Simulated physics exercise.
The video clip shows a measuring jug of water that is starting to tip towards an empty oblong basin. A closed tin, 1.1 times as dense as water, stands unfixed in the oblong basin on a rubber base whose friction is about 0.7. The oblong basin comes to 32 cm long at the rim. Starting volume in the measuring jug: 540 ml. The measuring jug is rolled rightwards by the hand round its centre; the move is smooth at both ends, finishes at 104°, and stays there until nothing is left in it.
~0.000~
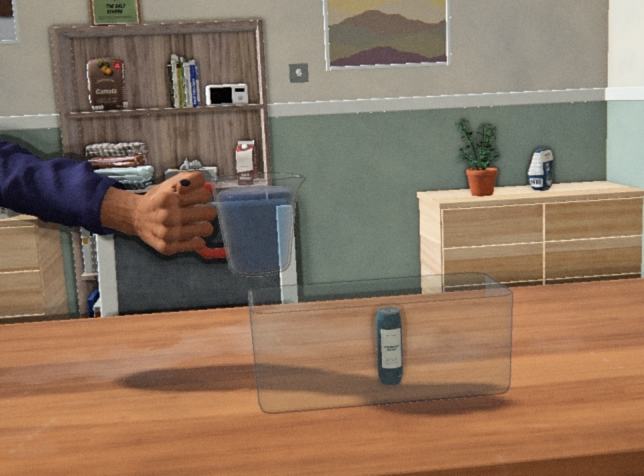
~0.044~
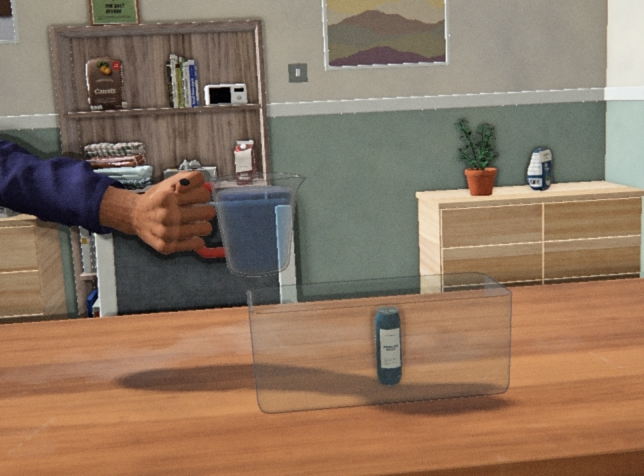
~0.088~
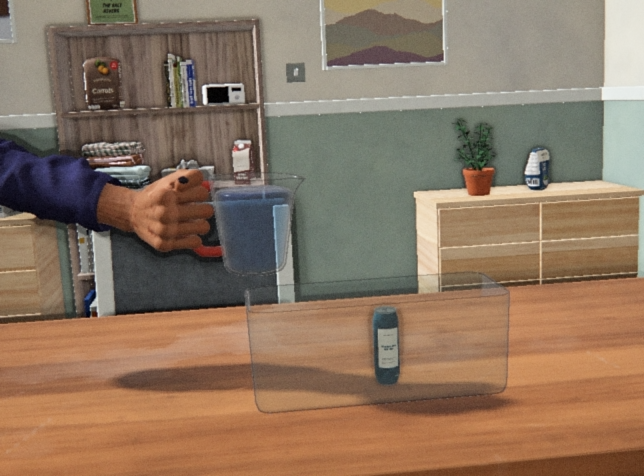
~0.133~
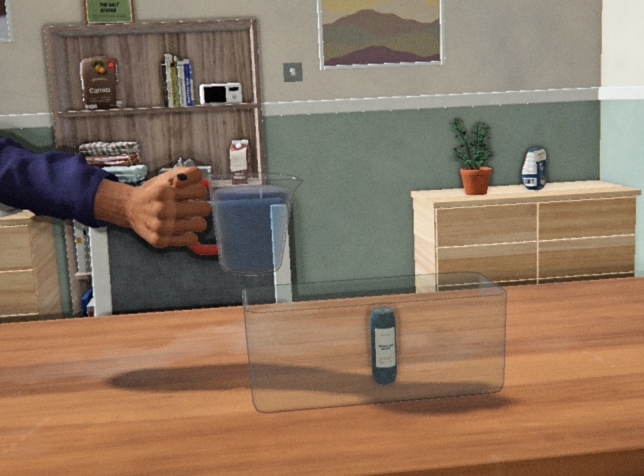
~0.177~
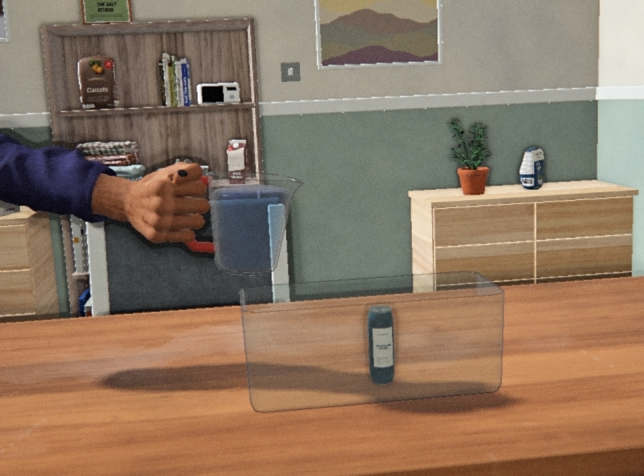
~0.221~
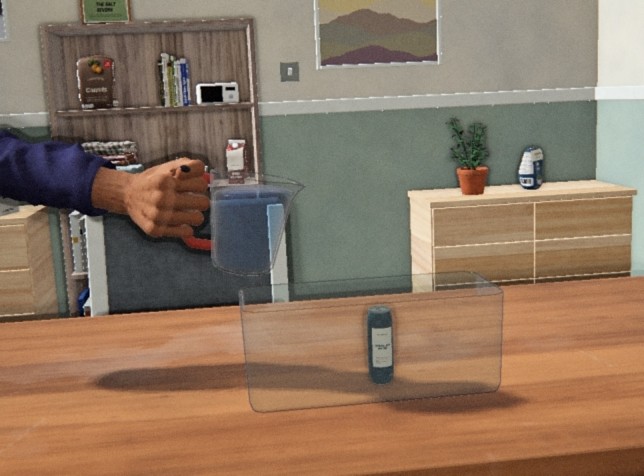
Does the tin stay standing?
It is not upset.
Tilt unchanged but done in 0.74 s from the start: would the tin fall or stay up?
It stays steady, then.
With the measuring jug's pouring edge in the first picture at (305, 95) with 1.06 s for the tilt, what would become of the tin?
Then it topples.
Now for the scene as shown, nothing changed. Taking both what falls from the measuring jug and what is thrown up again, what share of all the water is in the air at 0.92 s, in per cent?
About 12 per cent.
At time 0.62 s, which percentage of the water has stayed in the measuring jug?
About 76 per cent.
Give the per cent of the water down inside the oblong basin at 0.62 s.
Roughly 8 percent.
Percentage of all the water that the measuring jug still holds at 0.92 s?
About 22 percent.
By 0.62 s the tilt is 66° and 76 per cent is still to pour; the tin stands where it began.
By 0.92 s the tilt is 99° and 21 per cent is still to pour; the tin stands 2 cm from where it began.
By 1.23 s the tilt is 104° and 1 per cent is still to pour; the tin stands 1 cm from where it began.
By 1.56 s the tilt is 104° and 0 per cent is still to pour; the tin stands 1 cm from where it began.
At rest the tin stands 1 cm from where it began.
